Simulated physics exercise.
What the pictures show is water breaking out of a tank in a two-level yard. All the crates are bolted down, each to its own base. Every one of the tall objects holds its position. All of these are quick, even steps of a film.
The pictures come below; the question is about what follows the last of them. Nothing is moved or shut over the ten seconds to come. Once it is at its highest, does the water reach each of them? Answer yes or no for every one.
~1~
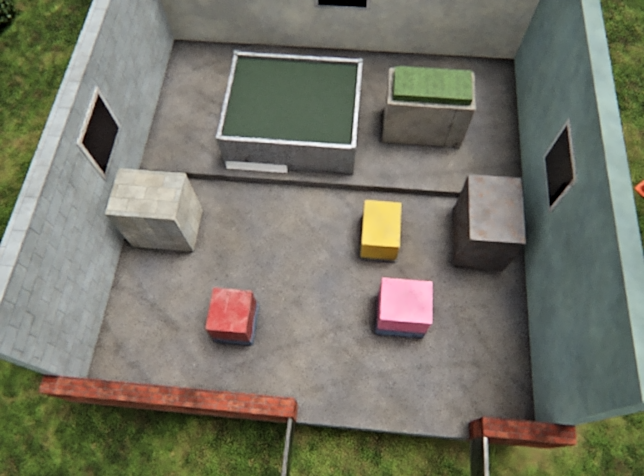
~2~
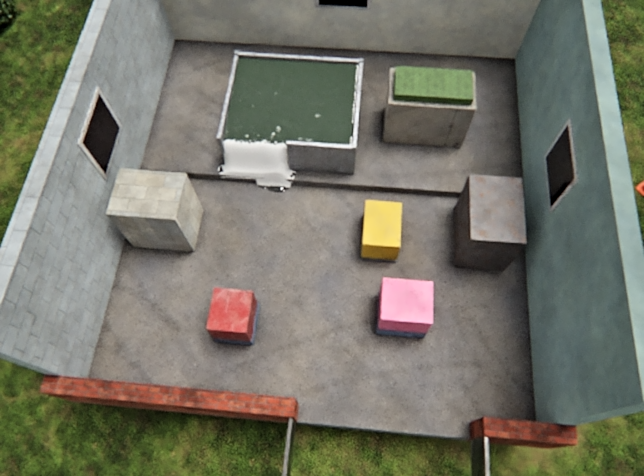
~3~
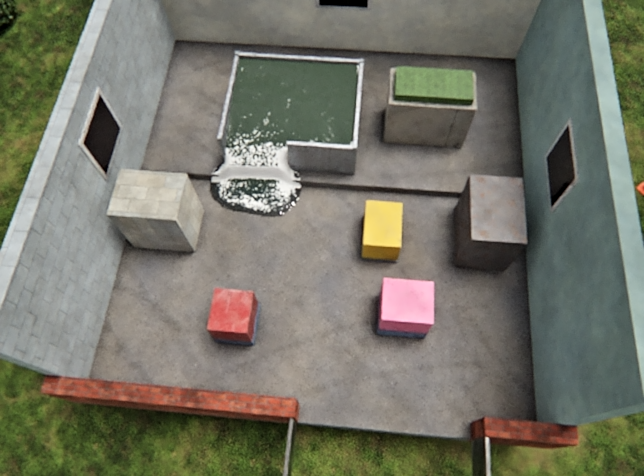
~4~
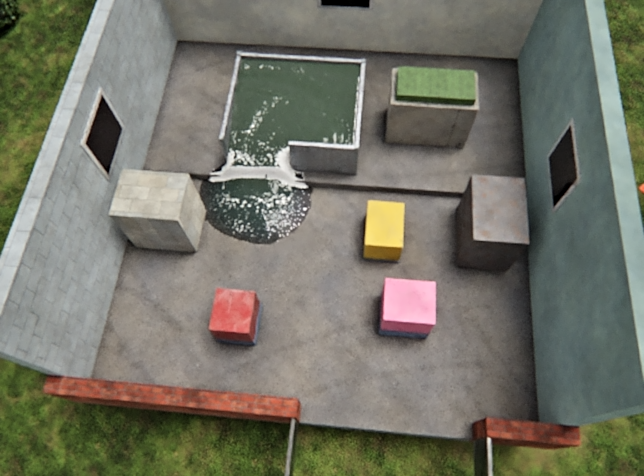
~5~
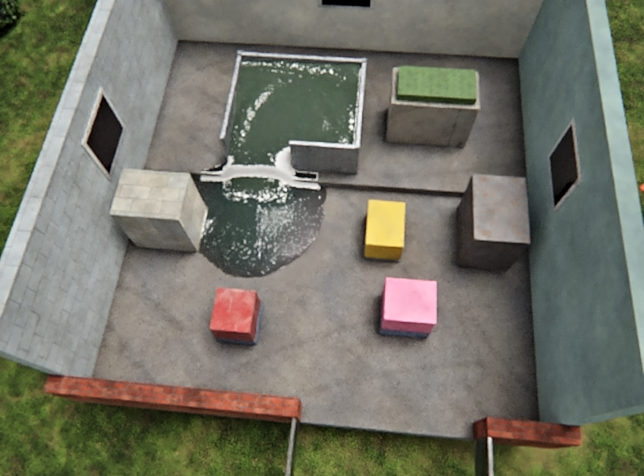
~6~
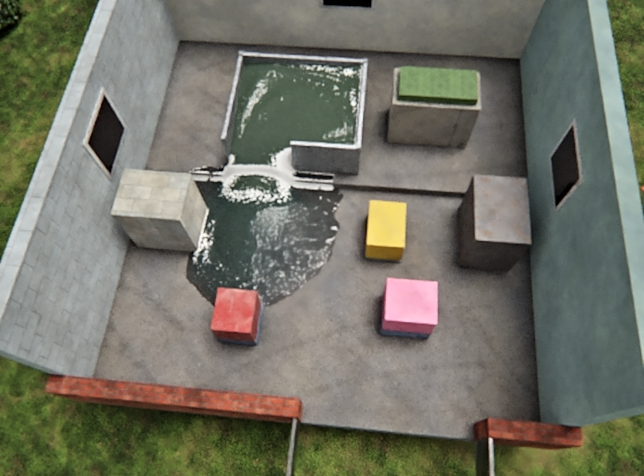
Red crate: Yes, it gets wet; pink crate: No, it stays dry; yellow crate: Yes, it gets wet.
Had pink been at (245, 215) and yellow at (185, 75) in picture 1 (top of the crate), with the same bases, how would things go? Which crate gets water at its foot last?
I'd say the crate marked yellow is last.
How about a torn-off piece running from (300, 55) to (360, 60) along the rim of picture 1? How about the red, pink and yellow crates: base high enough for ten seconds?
Result: Red crate is left untouched, pink crate is left untouched, yellow crate gets overtopped.
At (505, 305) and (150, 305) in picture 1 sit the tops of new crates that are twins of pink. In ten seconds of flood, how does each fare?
Crate one: Stays clear. Crate two: Is inundated.
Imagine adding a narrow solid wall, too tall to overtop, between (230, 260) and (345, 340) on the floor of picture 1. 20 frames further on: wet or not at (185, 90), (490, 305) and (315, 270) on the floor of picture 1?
As listed: Clear, awash, covered.
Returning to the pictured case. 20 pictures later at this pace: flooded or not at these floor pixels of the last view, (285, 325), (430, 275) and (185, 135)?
In turn: Wet, clear, clear.
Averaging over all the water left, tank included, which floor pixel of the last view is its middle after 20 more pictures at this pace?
Roughly (256, 233).
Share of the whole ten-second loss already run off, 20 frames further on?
Roughly 25 percent of it.
A moment on, water covers 30 % of the floor; the red crate water round its plinth, the pink crate water round its plinth, the yellow crate water round its plinth.
Next, water covers 35 % of the floor; the red crate water round its plinth, the pink crate water round its plinth, the yellow crate water round its plinth.
Then, water covers 40 % of the floor; the red crate water round its plinth, the pink crate water round its plinth, the yellow crate water round its plinth.
Later, water covers 55 % of the floor; the red crate water round its plinth, the pink crate water round its plinth, the yellow crate water round its plinth.
In the end, water covers 60 % of the floor; the red crate was topped, the pink crate stayed above the water, the yellow crate was topped.
